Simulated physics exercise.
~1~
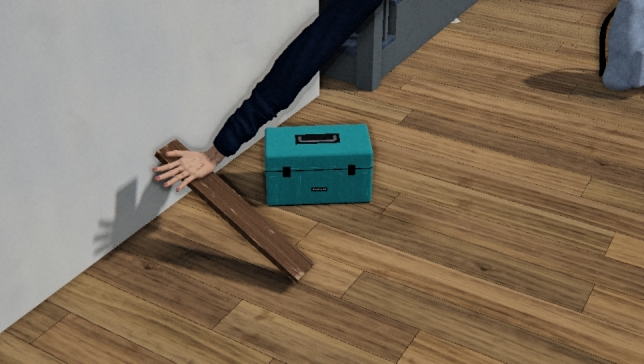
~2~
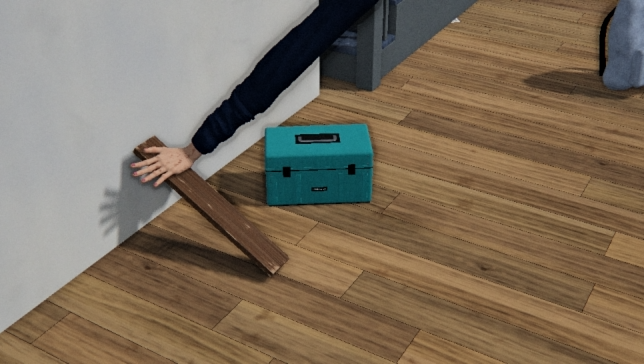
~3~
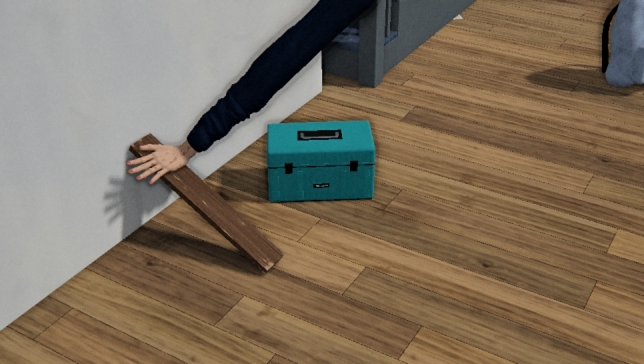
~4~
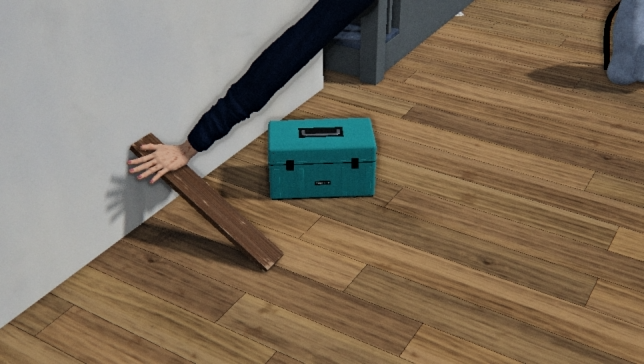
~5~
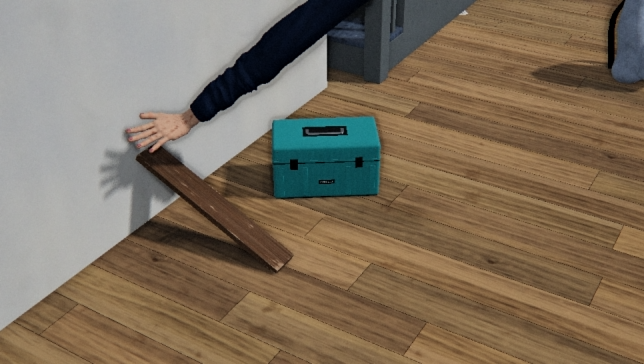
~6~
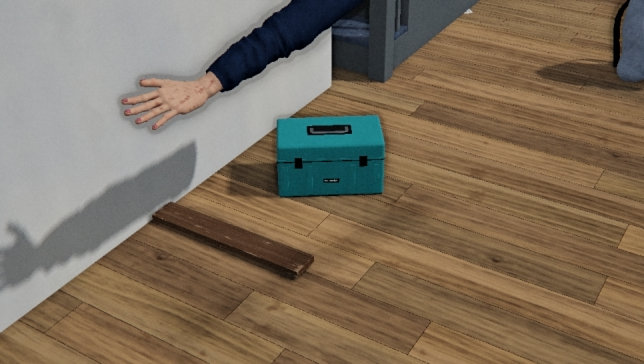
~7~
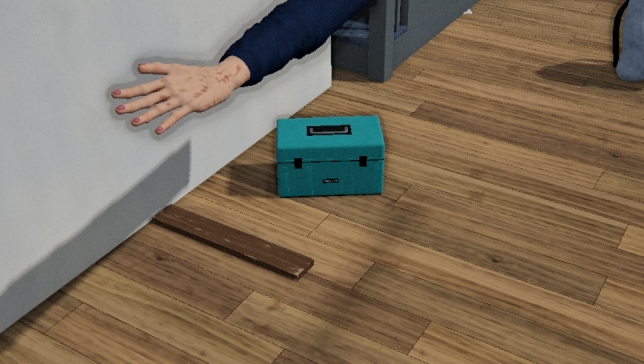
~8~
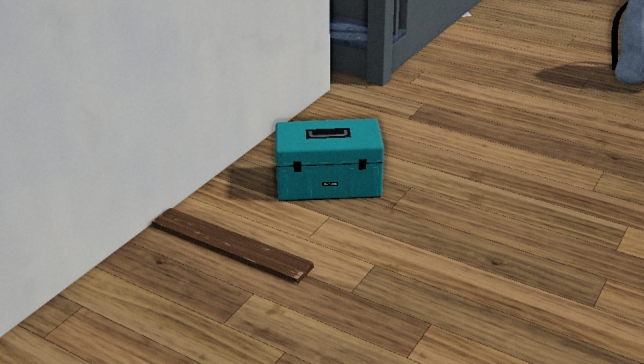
Hand leaning a brown plank against a pale wall beside a turquoise toolbox, then letting go as the plank slides down flat.
